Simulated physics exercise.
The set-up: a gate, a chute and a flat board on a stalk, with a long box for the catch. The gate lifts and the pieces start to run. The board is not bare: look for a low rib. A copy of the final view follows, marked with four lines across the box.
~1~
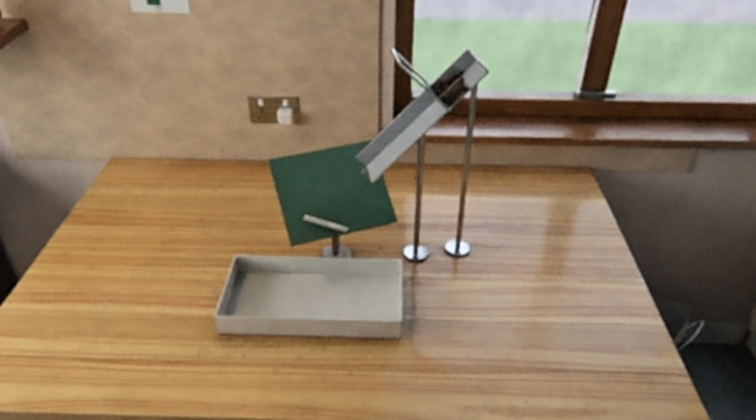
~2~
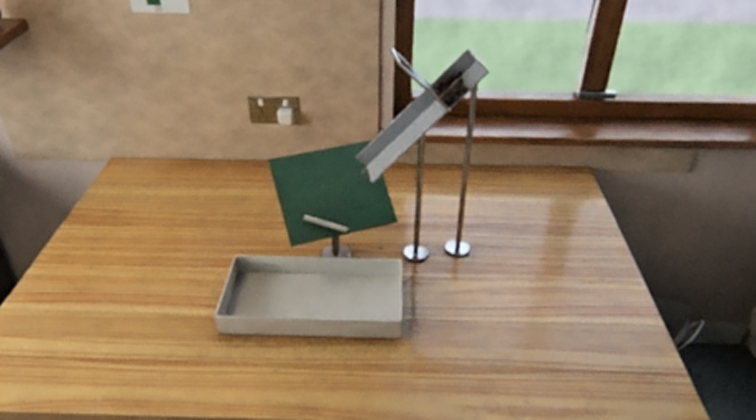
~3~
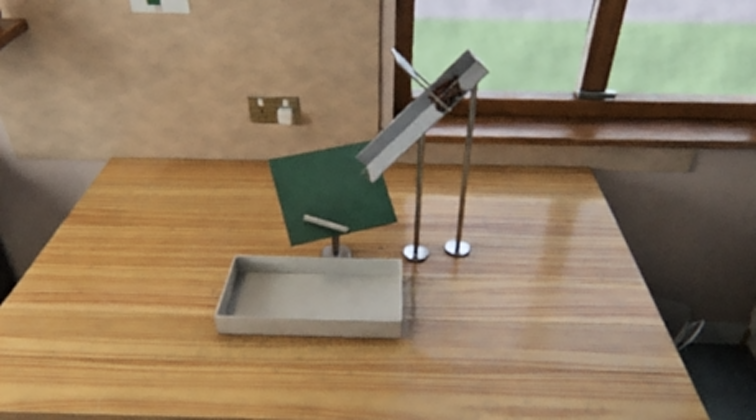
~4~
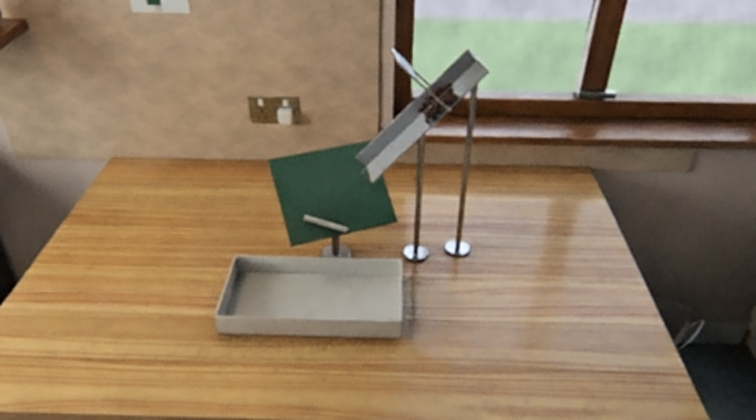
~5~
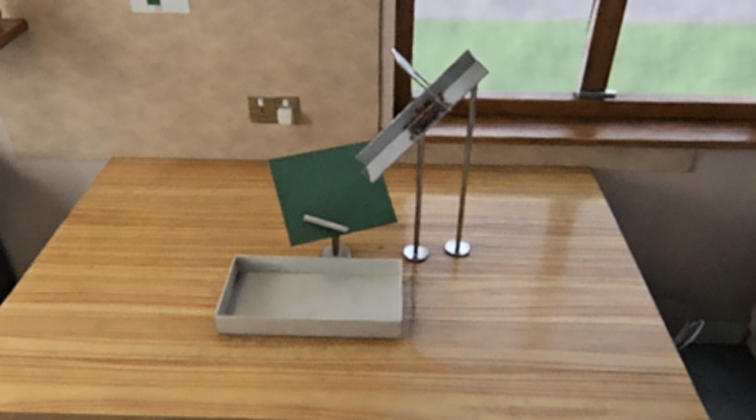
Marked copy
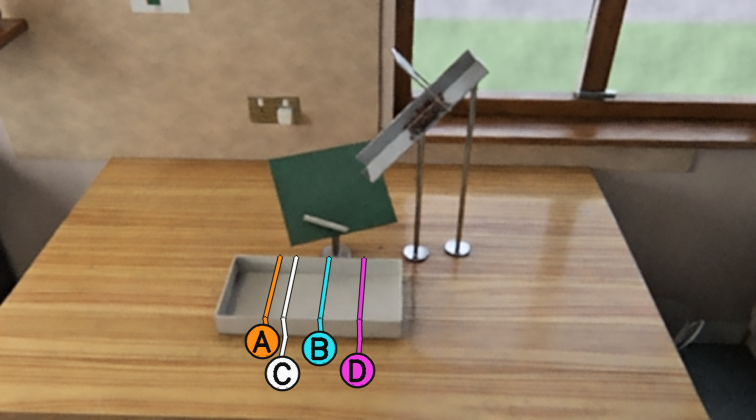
The clip shows a tilted green board with a low rib and a long pale box on a wooden table, while a gate lifts on a raised metal chute and small dark pieces slide down it toward the lower left.
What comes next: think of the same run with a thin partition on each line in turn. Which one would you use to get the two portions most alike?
Use line D.
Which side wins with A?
The right side.
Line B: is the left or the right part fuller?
The right side.
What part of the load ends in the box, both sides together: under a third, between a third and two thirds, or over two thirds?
About that: Between a third and two thirds.
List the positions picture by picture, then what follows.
The first picture shows load behind the gate at (447, 88), flat chocolate drops; lip of the chute at (370, 174), sloping fairly steeply.
The second picture shows middle of the board at (333, 191), tilted fairly steeply; middle of its low edge at (346, 234); of its high edge at (321, 149).
The third picture shows front corners of the box at (215, 316) and (401, 321), empty; front of the load at (437, 107).
The fourth picture shows middle of the load at (440, 104); its front at (420, 111), about a quarter of the way to the lip; rib from (305, 216) to (348, 229).
The fifth picture shows middle of the load at (429, 115); its front at (405, 128), about half of the way to the lip.
On the marked copy, line A crosses the front rim at (265, 317); line B crosses the front rim at (320, 319); line C crosses the front rim at (283, 318); line D crosses the front rim at (359, 320).
With A, of what is caught, none on the left of the divider, all on the right.
With B, of what is caught, a small part on the left of the divider, nearly all on the right.
With C, of what is caught, a stray few on the left of the divider, nearly all on the right.
With D, of what is caught, about a third on the left of the divider, about two thirds on the right.
